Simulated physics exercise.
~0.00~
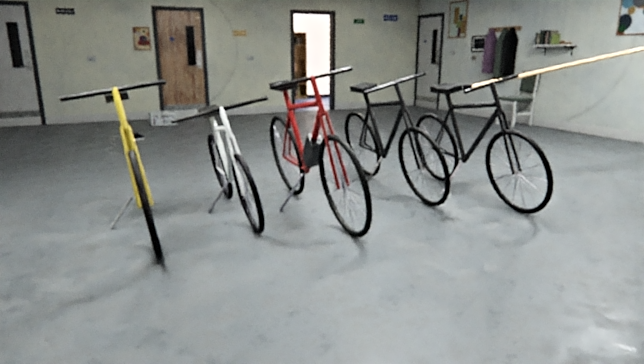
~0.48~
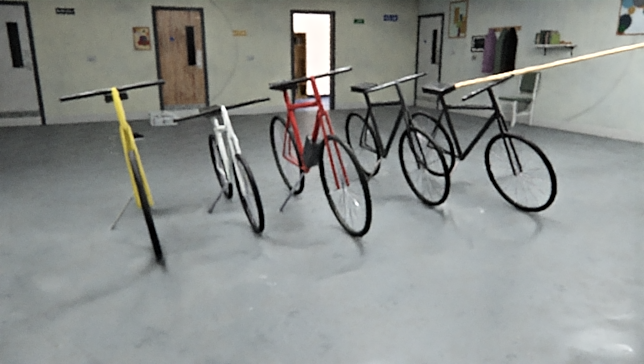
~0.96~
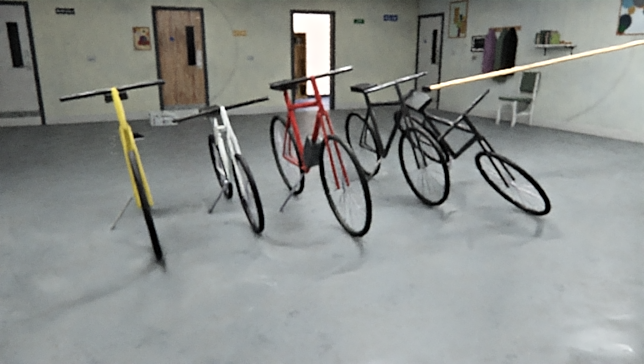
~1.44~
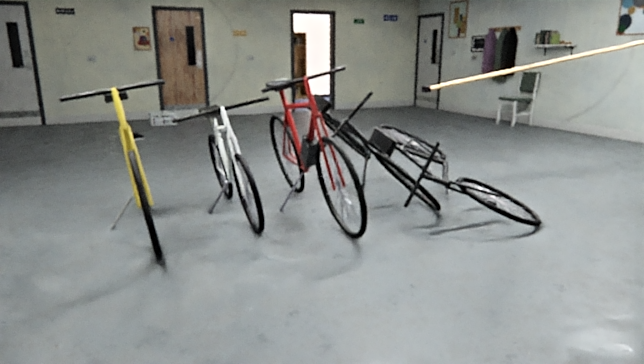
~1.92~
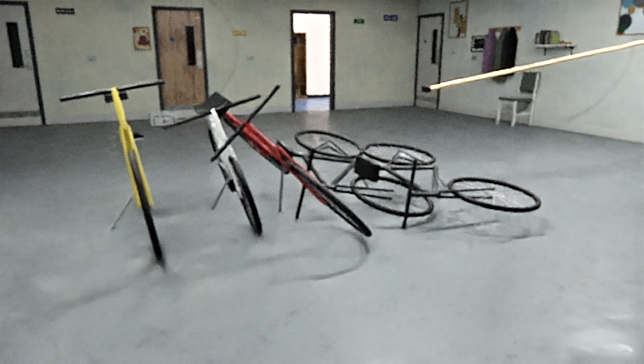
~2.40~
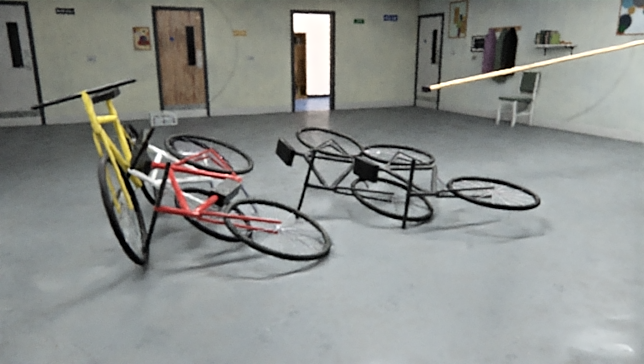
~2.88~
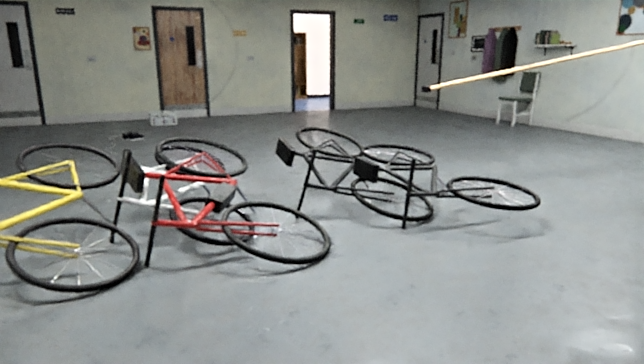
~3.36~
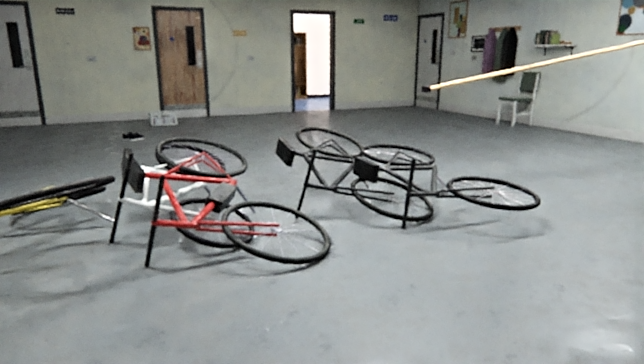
A long pale pole reaches in from the right and pushes leftward against the nearest of five bicycles standing side by side on a grey floor. That black bicycle tips to the left and drops against the second black one, which goes over in turn. The second knocks into the red bicycle, and the red one topples onto the white one, taking it down. Last, the yellow bicycle at the far left falls over and settles flat at the edge of view. The pole stays still, and all five bicycles end down, the others lying tilted and overlapping.
